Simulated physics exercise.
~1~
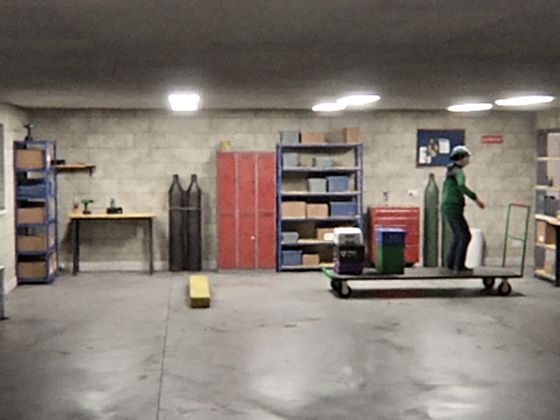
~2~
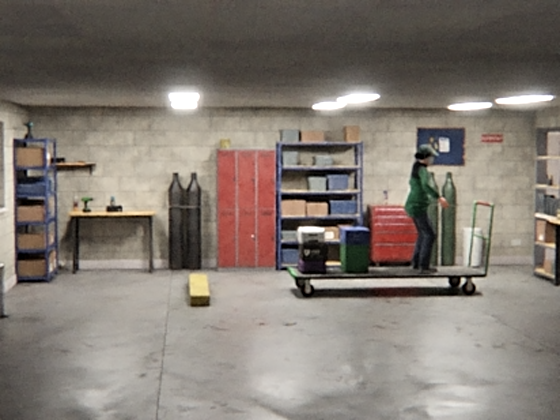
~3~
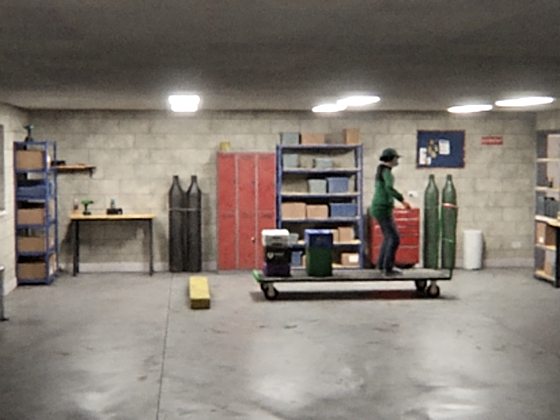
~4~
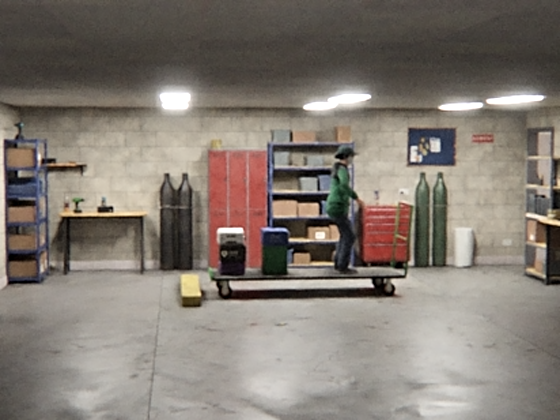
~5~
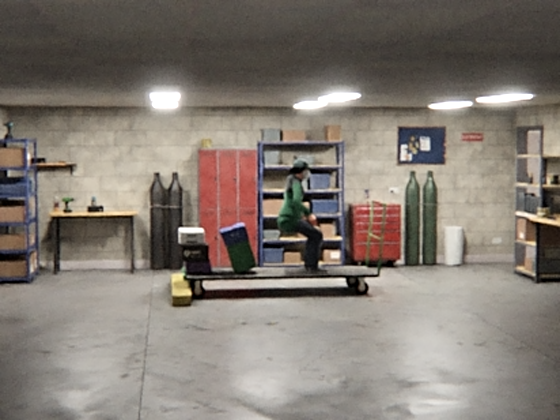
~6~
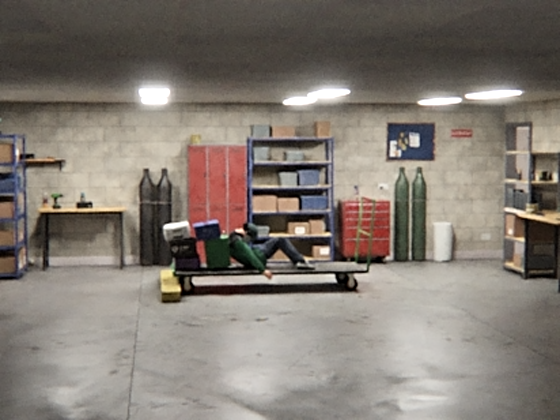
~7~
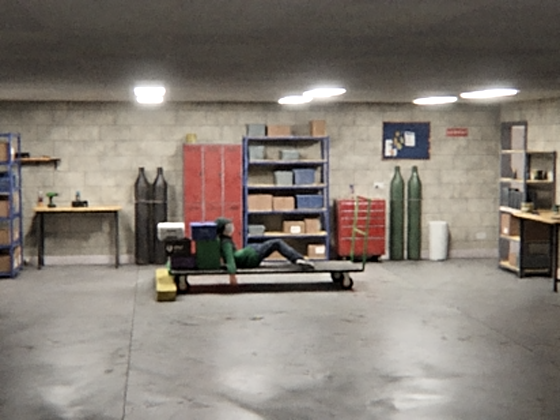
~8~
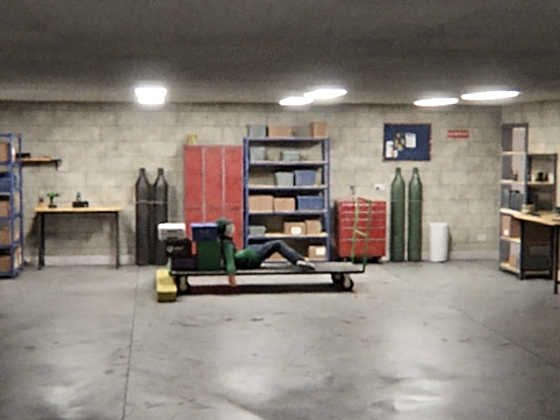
In a garage-like workshop with block walls, seen from the side at a distance, a flat trolley rolls left across the concrete floor toward a yellow kerb. A worker in a green top and dark cap stands toward its right end, with a blue and green stack in the middle and a white-topped black stack on the left. The trolley stops abruptly at the kerb, and the blue and green stack tilts left. The worker buckles and drops backward onto the deck. Finally the worker lies still, legs stretched right, against the bunched load, everything still aboard.
